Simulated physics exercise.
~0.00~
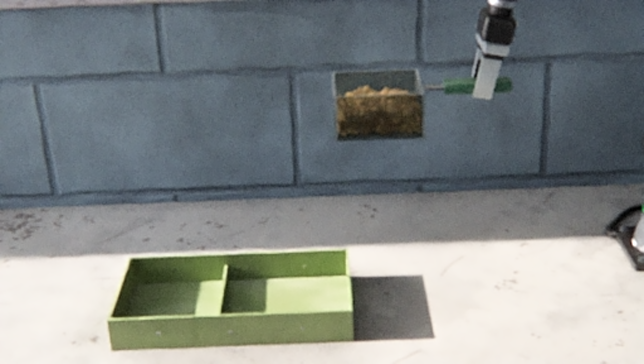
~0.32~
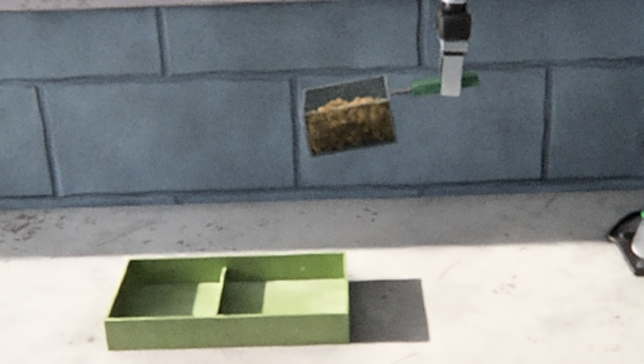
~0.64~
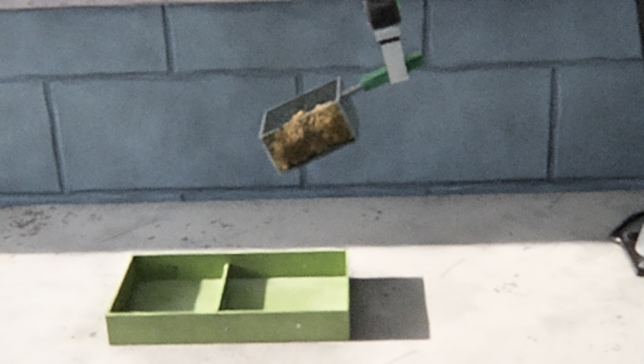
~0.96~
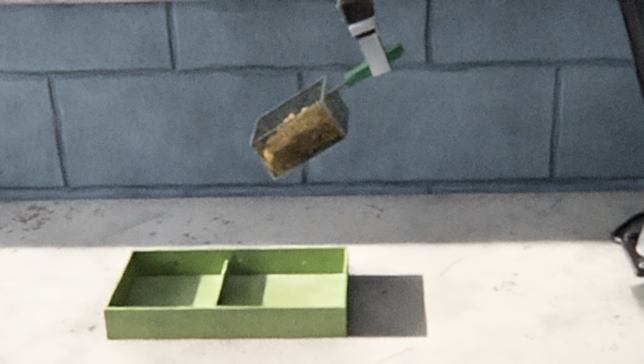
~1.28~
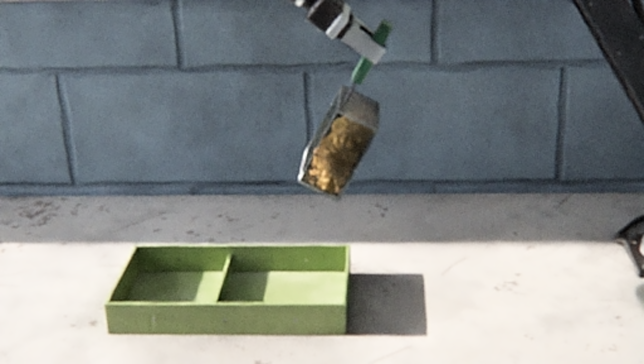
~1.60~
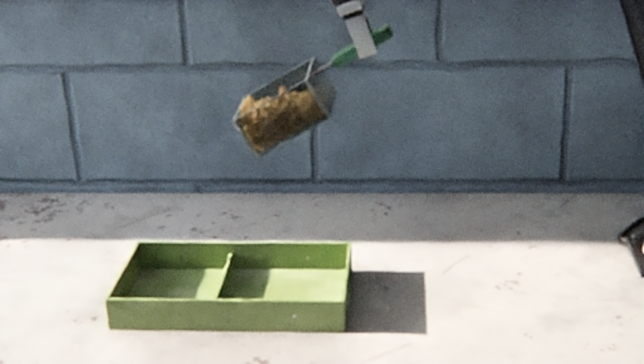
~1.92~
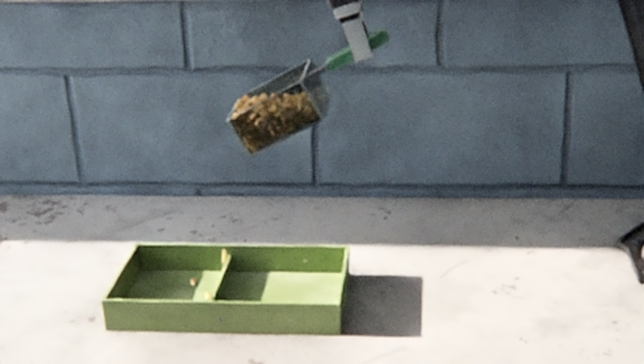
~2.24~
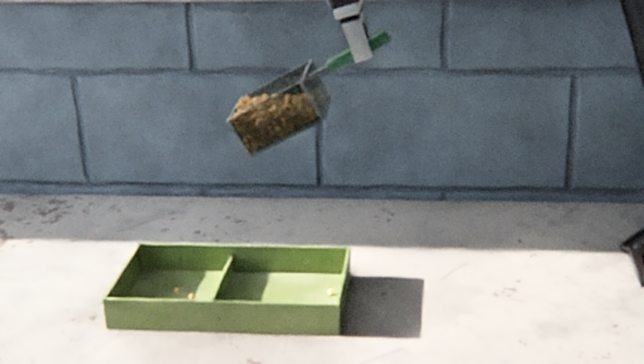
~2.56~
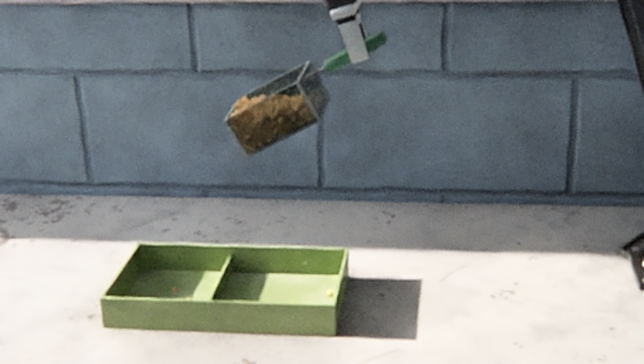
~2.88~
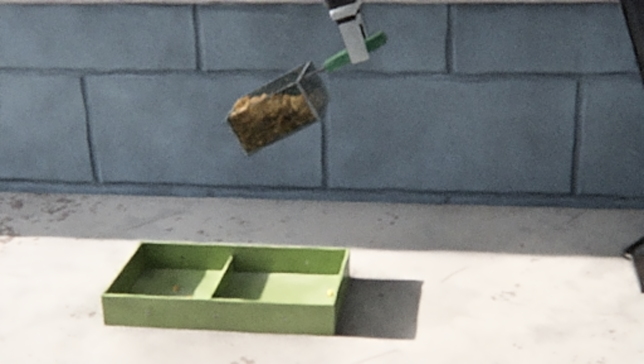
A clear, open box heaped with dried chickpeas hangs from a robot gripper by its green handle, in front of a blue-grey block wall. Below, seen from slightly above, a green tray split by a cross wall sits on a pale, sunlit table top. The arm carries the box left and tips it forward, steeply at one point, then swings it up and partly levels it. A few chickpeas drop into the tray. The box then hangs still, tilted and nearly full, with only a few pieces lying in the tray.
